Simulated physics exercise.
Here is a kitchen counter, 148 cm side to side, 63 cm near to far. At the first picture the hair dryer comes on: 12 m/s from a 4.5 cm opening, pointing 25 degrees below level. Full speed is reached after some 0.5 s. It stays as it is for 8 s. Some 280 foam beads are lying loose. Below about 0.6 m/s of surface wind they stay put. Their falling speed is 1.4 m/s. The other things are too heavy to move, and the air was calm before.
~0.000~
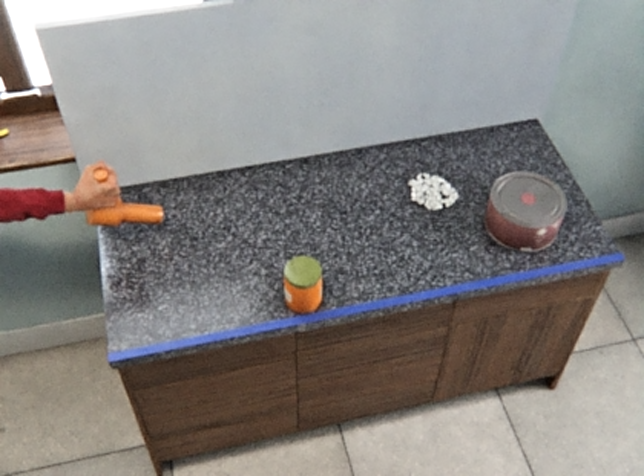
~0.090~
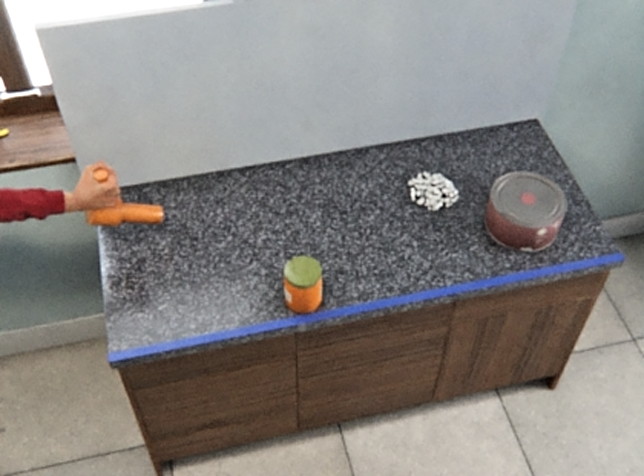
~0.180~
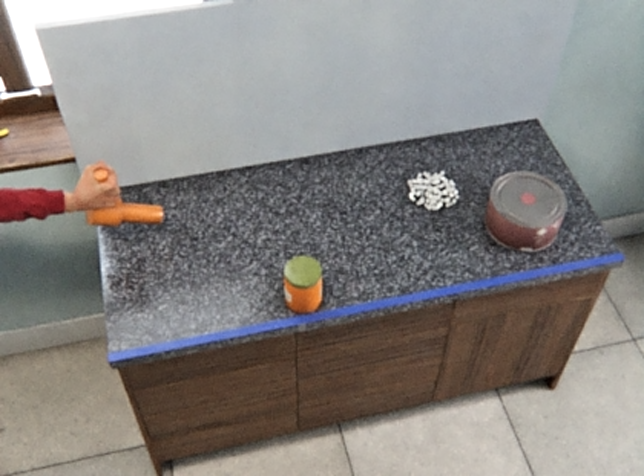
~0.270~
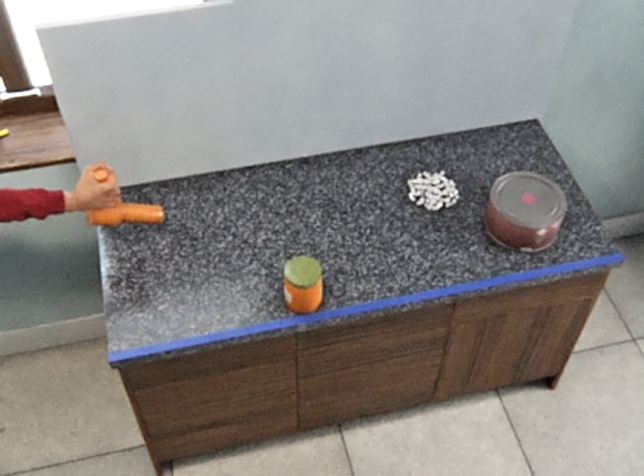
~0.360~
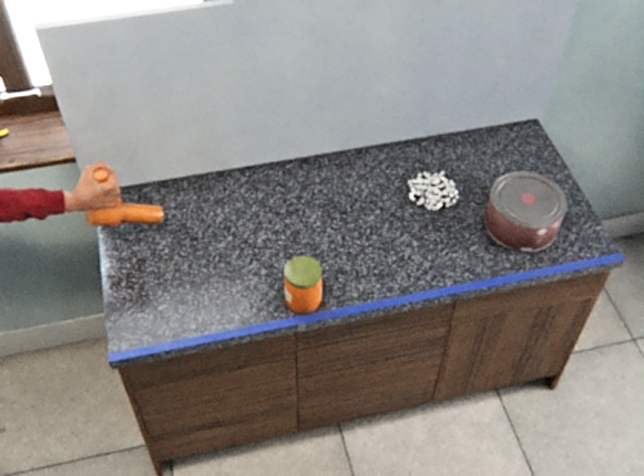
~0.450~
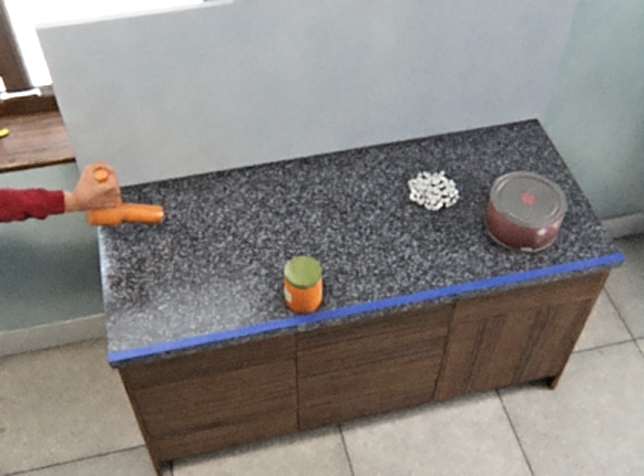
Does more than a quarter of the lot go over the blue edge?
As for a quarter going over the blue edge: No.
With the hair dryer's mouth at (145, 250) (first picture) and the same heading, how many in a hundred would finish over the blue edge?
It would be near 0 %.
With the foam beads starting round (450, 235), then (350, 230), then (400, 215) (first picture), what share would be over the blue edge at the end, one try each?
In that order: 70 %, 40 %, 20 %.
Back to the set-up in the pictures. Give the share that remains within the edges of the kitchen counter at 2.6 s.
About 1 %.
After 1.6 s the count stands so, 0 % are over the blue edge.
After 2.6 s the count stands so, 0 % are over the blue edge.
After 4.4 s the count stands so, 0 % are over the blue edge.
After 8.0 s, at the end, 0 % are over the blue edge.
